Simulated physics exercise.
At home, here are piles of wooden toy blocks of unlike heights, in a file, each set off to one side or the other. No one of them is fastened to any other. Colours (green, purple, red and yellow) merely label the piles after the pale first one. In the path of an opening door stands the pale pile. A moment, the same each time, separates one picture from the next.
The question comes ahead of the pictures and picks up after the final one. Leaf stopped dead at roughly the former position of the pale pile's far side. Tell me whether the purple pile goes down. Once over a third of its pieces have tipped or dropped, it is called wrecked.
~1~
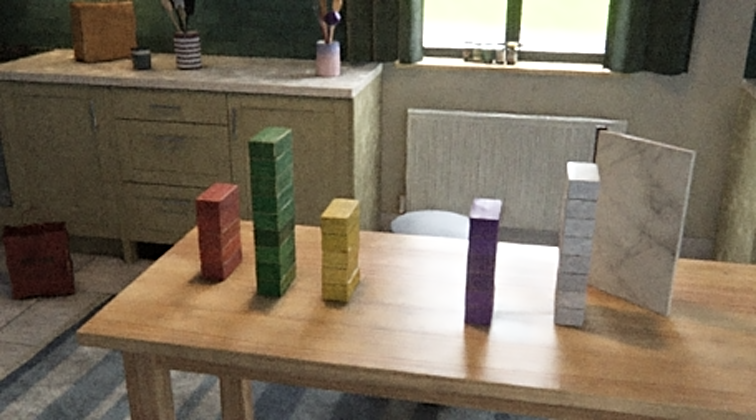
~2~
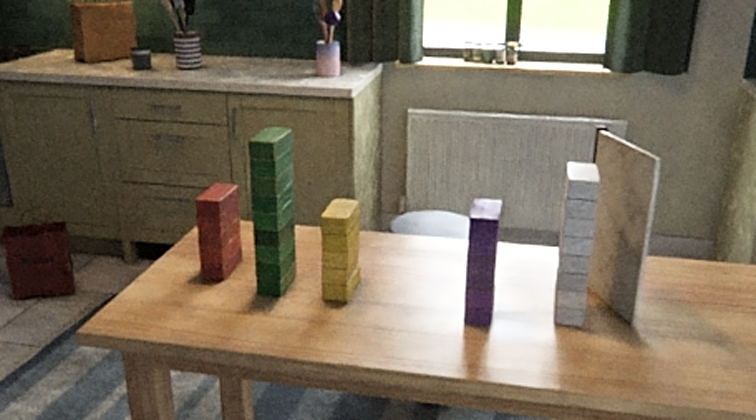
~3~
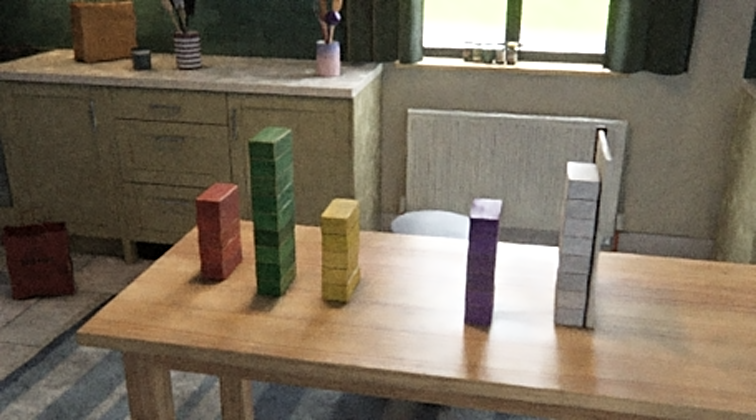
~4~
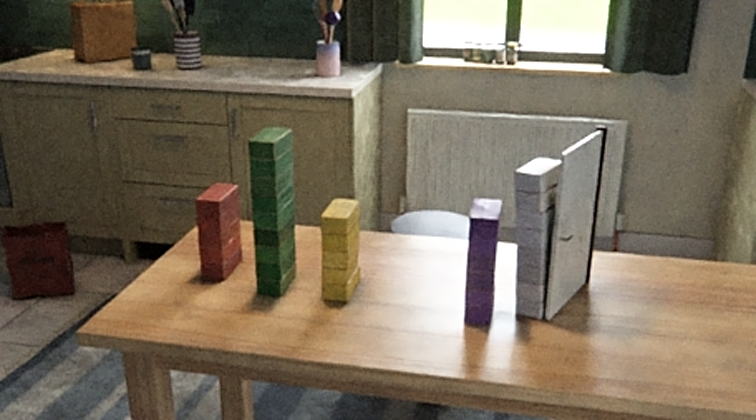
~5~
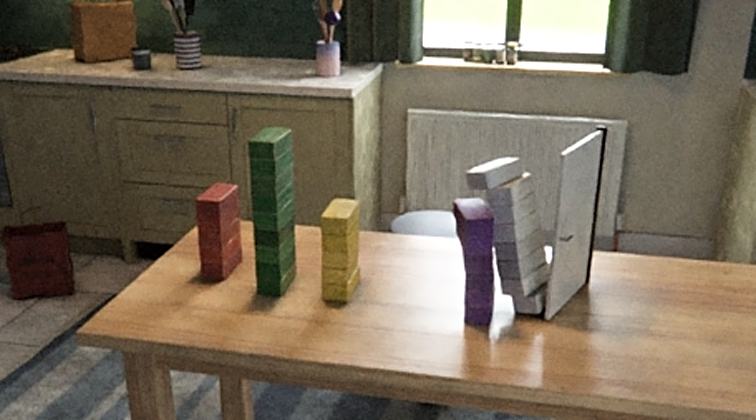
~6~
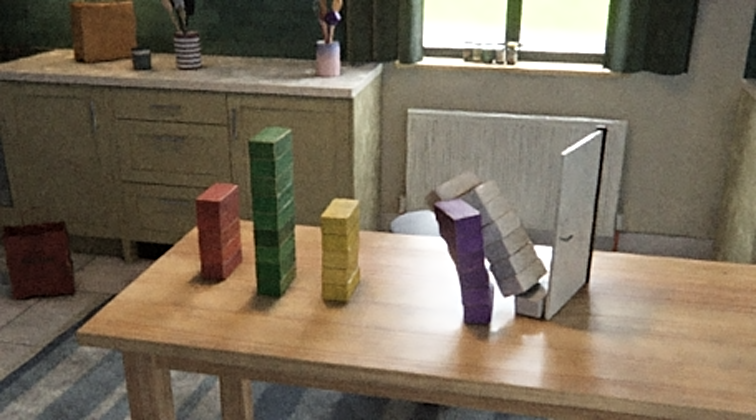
It goes down.
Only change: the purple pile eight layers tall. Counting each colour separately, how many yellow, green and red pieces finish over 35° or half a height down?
By colour, that gives yellow at 0, green at 0 and red at 0.
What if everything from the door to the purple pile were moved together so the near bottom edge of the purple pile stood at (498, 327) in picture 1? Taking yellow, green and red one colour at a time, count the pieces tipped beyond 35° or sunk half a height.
Yellow 0, green 0, red 0.
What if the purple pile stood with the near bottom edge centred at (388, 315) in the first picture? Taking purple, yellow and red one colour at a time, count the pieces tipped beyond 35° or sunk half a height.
Pieces down at the end - purple: 0, yellow: 0, red: 0.
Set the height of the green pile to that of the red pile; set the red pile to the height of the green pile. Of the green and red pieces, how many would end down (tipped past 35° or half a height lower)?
The counts are green 0, red 0.
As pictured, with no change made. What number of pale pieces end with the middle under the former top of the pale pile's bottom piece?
The answer is 6.
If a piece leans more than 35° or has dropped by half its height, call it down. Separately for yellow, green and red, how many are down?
Yellow: 0; green: 0; red: 0.
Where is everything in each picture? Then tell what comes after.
In the first frame (each place is the centre of the face we see best), door edge (689, 187) swinging in; top purple block (486, 208); top yellow block (340, 208); the others all in place.
In the second frame, door edge (654, 195) swinging in; top purple block (486, 208).
In the third frame, door edge (604, 196) past square; top purple block (486, 208).
In the fourth frame, door edge (559, 190) past square; top purple block (486, 208).
In the fifth frame, door edge (559, 190) past square, top of the pale pile leaning clearly; top purple block (473, 208) moved half its height; 3 have shifted.
In the sixth frame, door edge (559, 190) past square, top of the pale pile leaning well over; top purple block (457, 208) tilted a little; top green block (261, 151); 6 have shifted.
Just after the last frame, 7 of the pale pile down; none of the 6 purple blocks down (0 of 25 in all colours); top purple block tilted clearly, half its height lower.
A moment on, 7 of the pale pile down; 5 of the 6 purple blocks down (5 of 25 in all colours); top purple block on its side.
When it is over, 7 of the pale pile down; 5 of the 6 purple blocks down (5 of 25 in all colours); top purple block on its side; top red block unmoved. In pixels of the last frame, middles, top purple block near (341, 301), top red block near (218, 200).
